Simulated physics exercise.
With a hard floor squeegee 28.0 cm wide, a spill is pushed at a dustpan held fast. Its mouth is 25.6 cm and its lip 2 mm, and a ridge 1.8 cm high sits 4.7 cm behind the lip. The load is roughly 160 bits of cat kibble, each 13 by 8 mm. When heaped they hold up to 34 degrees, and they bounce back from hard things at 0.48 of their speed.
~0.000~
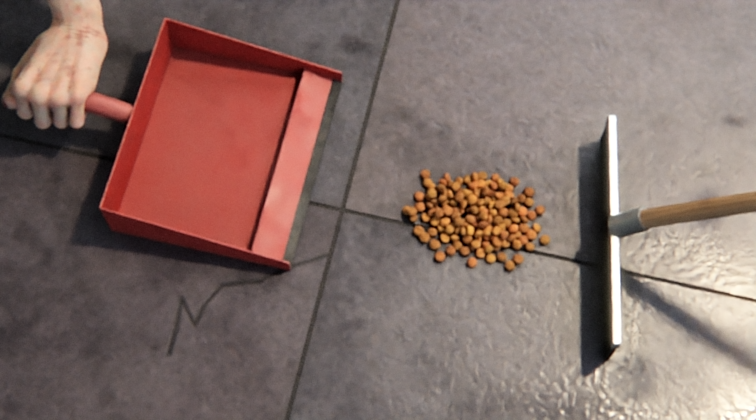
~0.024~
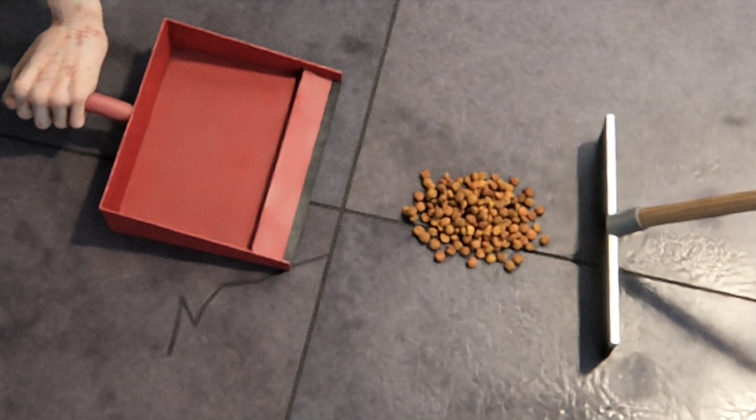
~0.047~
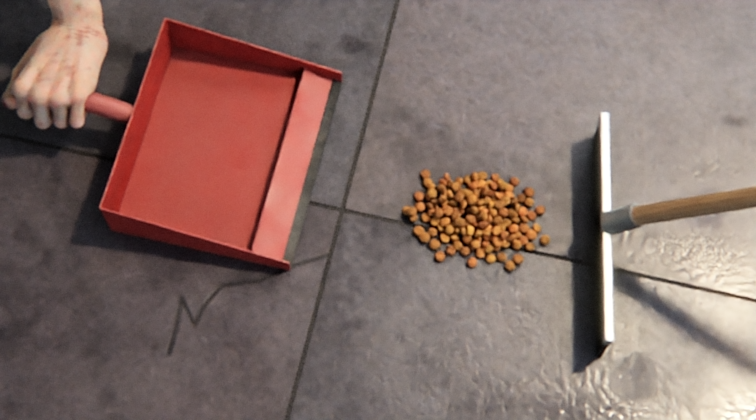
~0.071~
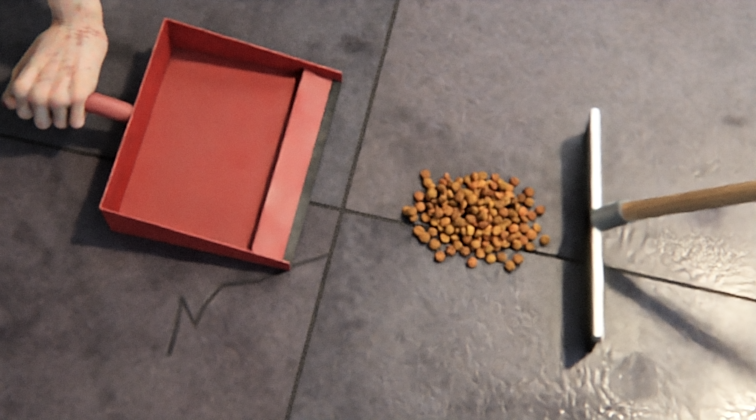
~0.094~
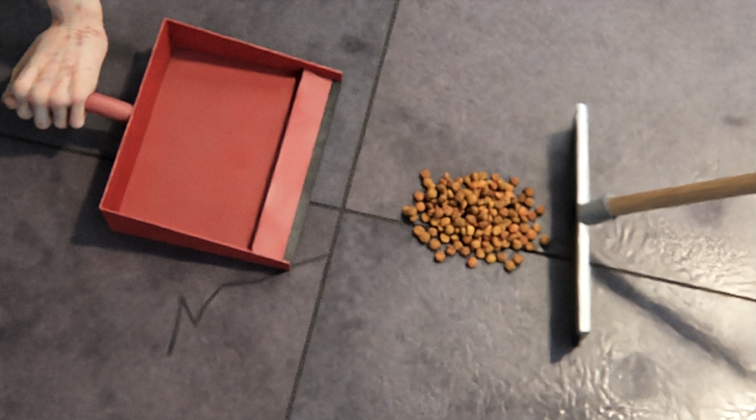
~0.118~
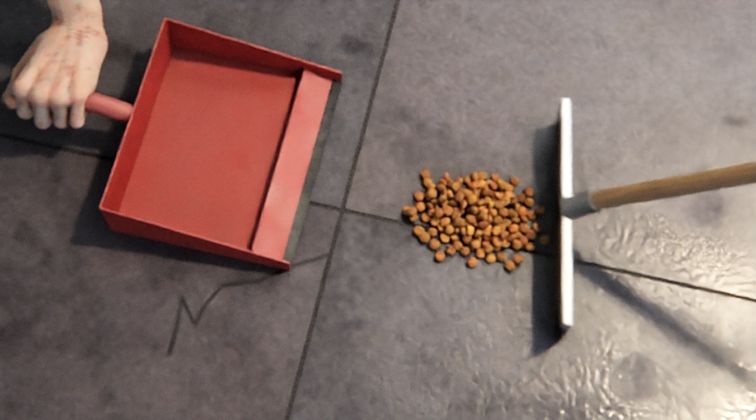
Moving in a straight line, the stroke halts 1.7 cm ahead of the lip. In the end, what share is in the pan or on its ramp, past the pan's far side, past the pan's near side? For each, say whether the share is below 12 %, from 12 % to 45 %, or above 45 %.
One by one: Pan: Odds are it gets a so-so share; far side: Odds are it gets a meagre share; near side: Odds are it gets a meagre share.
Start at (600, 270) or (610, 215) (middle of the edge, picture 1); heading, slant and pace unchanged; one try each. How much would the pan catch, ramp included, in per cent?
Estimates: 20 percent and 15 percent.
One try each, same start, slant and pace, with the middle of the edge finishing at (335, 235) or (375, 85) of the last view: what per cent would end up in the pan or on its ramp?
I'd expect about 35 percent, then about 5 percent.
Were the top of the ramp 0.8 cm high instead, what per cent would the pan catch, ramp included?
Estimate with the new ramp: Some 25 in a hundred.
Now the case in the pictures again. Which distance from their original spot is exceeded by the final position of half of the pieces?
The figure is about 20 cm.
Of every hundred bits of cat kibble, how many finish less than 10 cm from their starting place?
Around 0 per cent, give or take.
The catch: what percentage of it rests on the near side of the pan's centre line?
Roughly 40 in a hundred.
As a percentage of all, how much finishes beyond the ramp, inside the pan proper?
Estimate: About 0 %.
After 0.28 s, middle of the blade 16 cm from the lip; 0 % over the lip, far side 0 %, near side 0 %.
After 0.38 s, middle of the blade 8 cm from the lip; 0 % over the lip, far side 0 %, near side 0 %.
After 0.62 s, middle of the blade 4 cm from the lip; 20 % over the lip, far side 0 %, near side 5 %.
In the end, at 1.1 s, pan 20 %, far side 0 %, near side 5 %, in front of the lip or behind the blade 75 %.
